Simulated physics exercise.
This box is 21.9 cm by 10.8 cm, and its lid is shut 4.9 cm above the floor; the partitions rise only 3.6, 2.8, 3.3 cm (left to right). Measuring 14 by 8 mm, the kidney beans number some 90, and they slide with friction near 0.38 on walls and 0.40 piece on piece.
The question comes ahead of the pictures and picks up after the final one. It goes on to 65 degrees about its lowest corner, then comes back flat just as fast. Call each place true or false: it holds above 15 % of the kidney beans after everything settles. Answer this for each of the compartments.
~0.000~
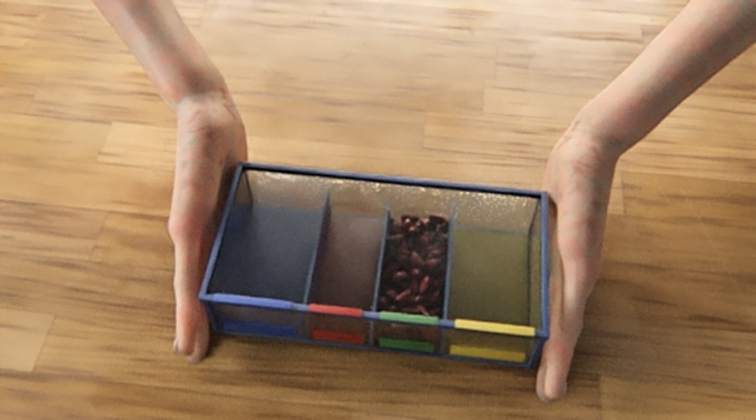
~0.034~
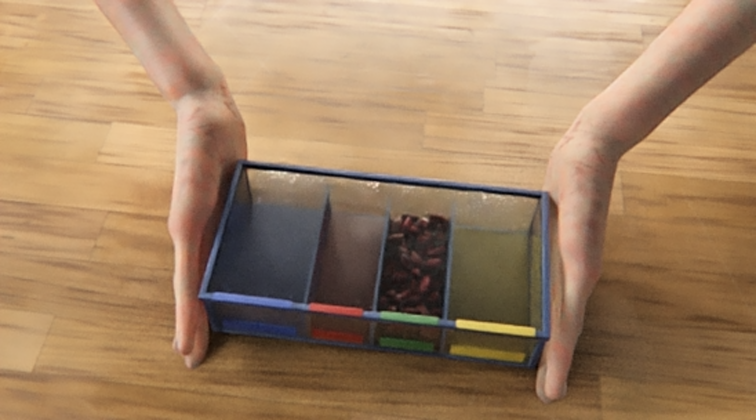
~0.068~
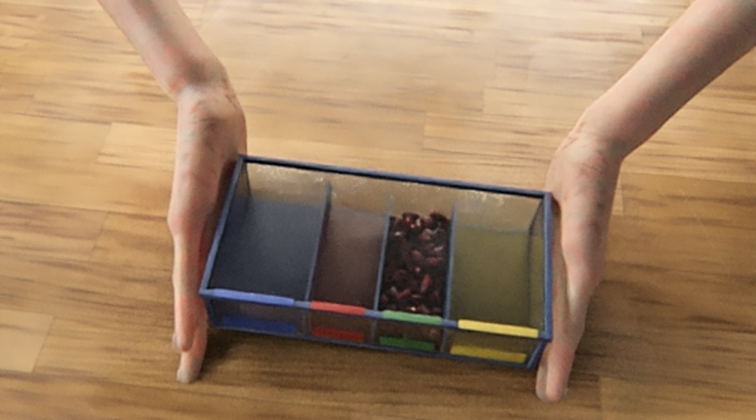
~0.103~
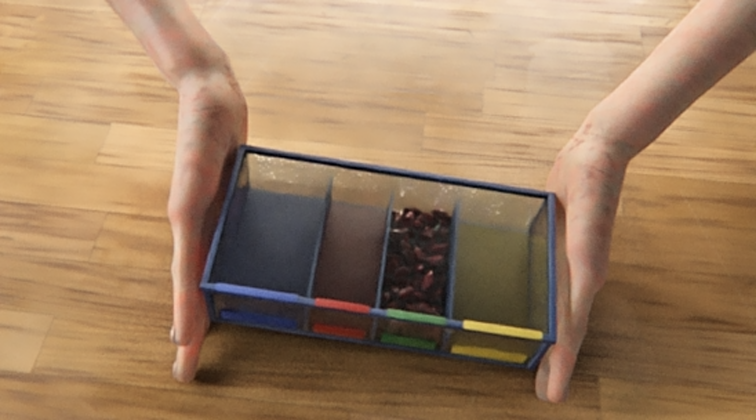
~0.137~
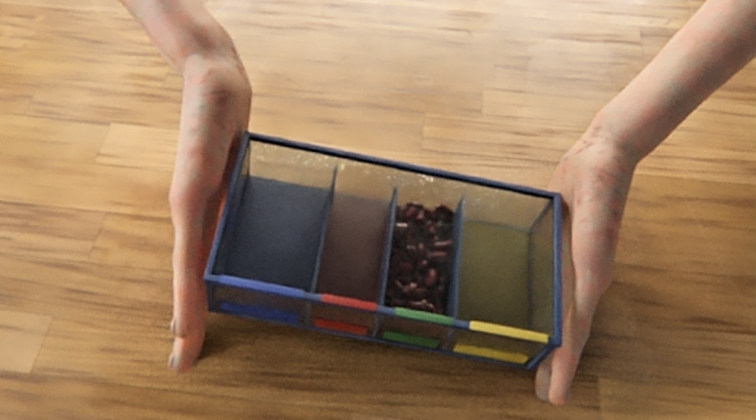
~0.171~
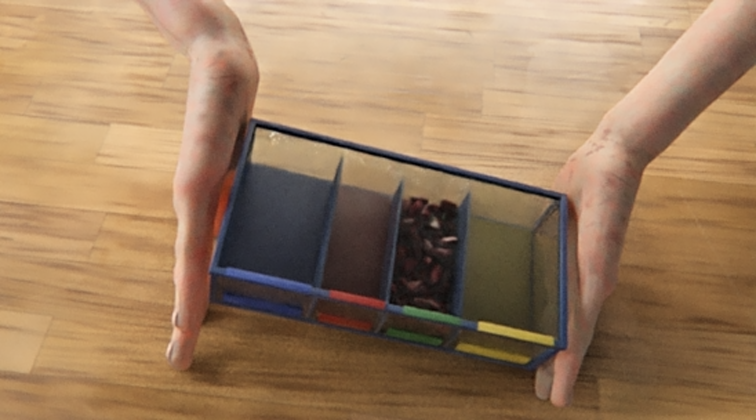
Red: False, blue: False, green: True, yellow: False.
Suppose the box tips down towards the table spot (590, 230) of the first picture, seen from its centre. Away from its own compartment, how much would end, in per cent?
Around 5 percent of them.
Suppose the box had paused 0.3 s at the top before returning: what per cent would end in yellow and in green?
Result - yellow: 0 %; green: 100 %.
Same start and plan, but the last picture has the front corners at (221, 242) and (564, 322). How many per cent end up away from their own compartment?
That would be some 5 in a hundred.
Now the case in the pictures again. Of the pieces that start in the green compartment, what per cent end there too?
Some 100 per cent.
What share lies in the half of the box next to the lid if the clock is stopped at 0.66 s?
Around 10 in a hundred, give or take.
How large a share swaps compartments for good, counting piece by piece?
Some 0 per cent.
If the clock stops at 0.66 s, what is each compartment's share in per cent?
Red 0; blue 0; green 100; yellow 0.
Then, at 0.66 s, tilt 65 degrees; green 100 %.
After 0.99 s, tilt 27 degrees; green 100 %.
After 1.41 s, tilt 0 degrees; green 100 %.
By 1.7 s all is still; red 0 %, blue 0 %, green 100 %, yellow 0 %.
